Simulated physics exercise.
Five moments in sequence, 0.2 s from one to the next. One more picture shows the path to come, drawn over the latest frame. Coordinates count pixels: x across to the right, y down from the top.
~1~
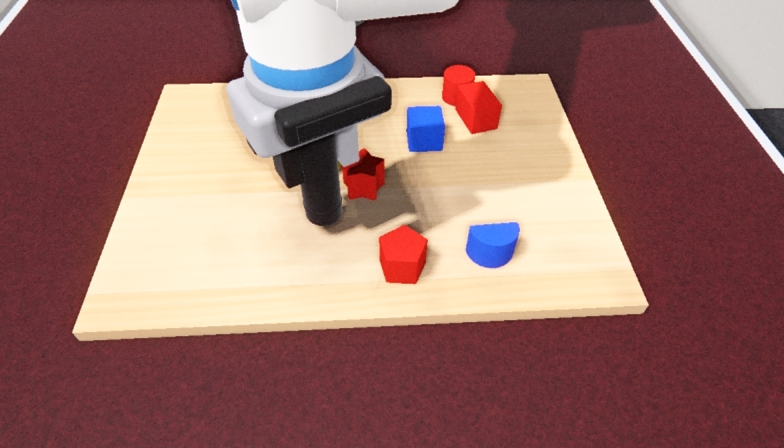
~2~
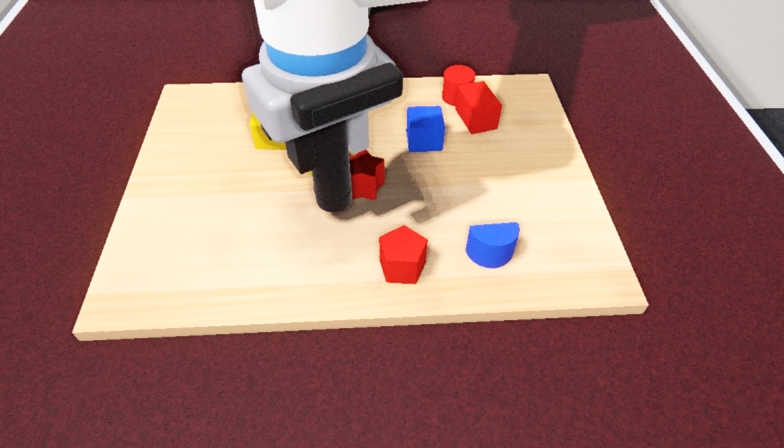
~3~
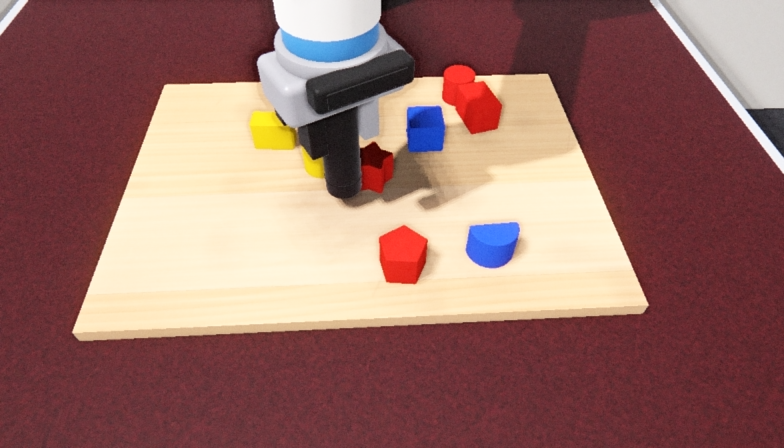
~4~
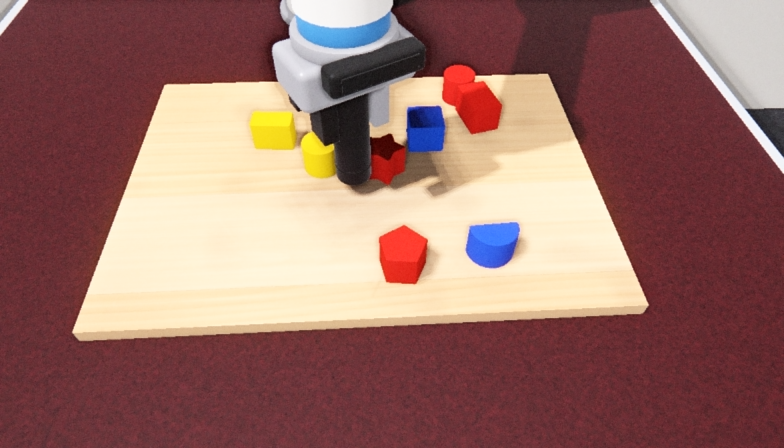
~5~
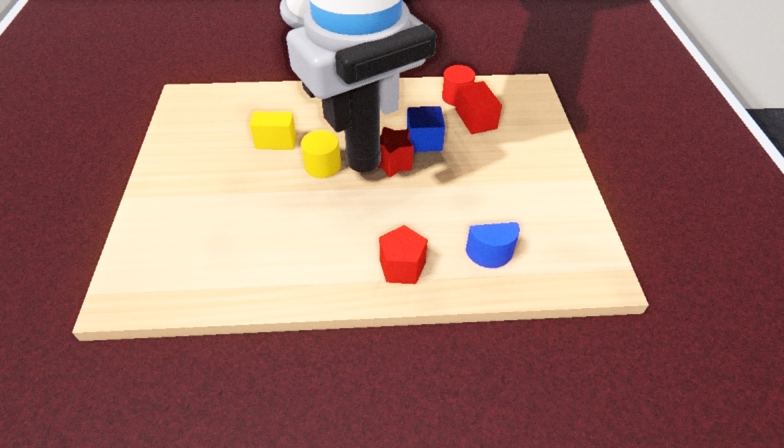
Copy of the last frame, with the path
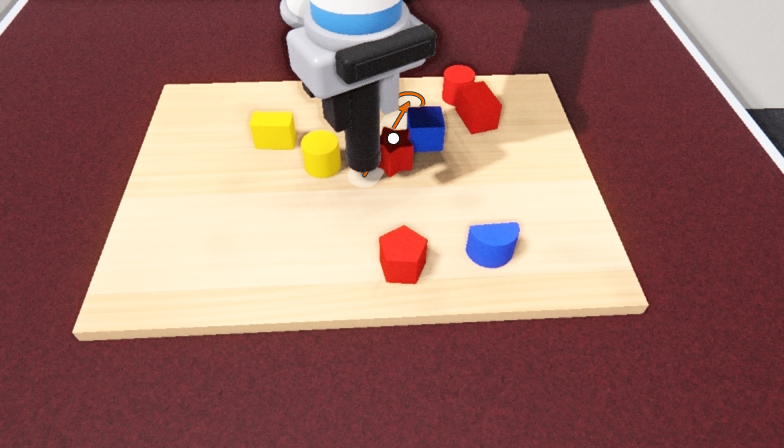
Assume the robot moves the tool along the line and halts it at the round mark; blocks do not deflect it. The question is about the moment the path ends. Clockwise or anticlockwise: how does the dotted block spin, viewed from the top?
The block spins clockwise.
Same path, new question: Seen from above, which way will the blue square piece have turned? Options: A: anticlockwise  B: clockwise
A (anticlockwise)
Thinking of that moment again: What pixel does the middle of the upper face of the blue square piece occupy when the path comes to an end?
In the picture, it is at (442, 113).
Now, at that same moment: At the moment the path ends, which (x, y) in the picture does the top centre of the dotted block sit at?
My best guess is (412, 128).
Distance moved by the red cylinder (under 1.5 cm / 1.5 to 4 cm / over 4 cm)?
The answer is under 1.5 cm.
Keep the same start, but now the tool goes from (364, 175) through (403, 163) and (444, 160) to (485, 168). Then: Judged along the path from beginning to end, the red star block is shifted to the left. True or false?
That is true.
The line goes straight from (364, 175) to (409, 102); the dot is on the red star block.
On the path given first. One third of the way, tool at (381, 135); red star block at (411, 130), turned 60° clockwise; blue square piece at (438, 113), turned 20° anticlockwise.
Two thirds of the way, tool at (396, 111); red star block at (412, 128), turned 80° clockwise; blue square piece at (442, 113), turned 30° anticlockwise.
At the end, tool at (409, 89); yellow cylinder unmoved; red star block at (412, 128), turned 80° clockwise; blue square piece at (442, 113), turned 30° anticlockwise; red cylinder unmoved.
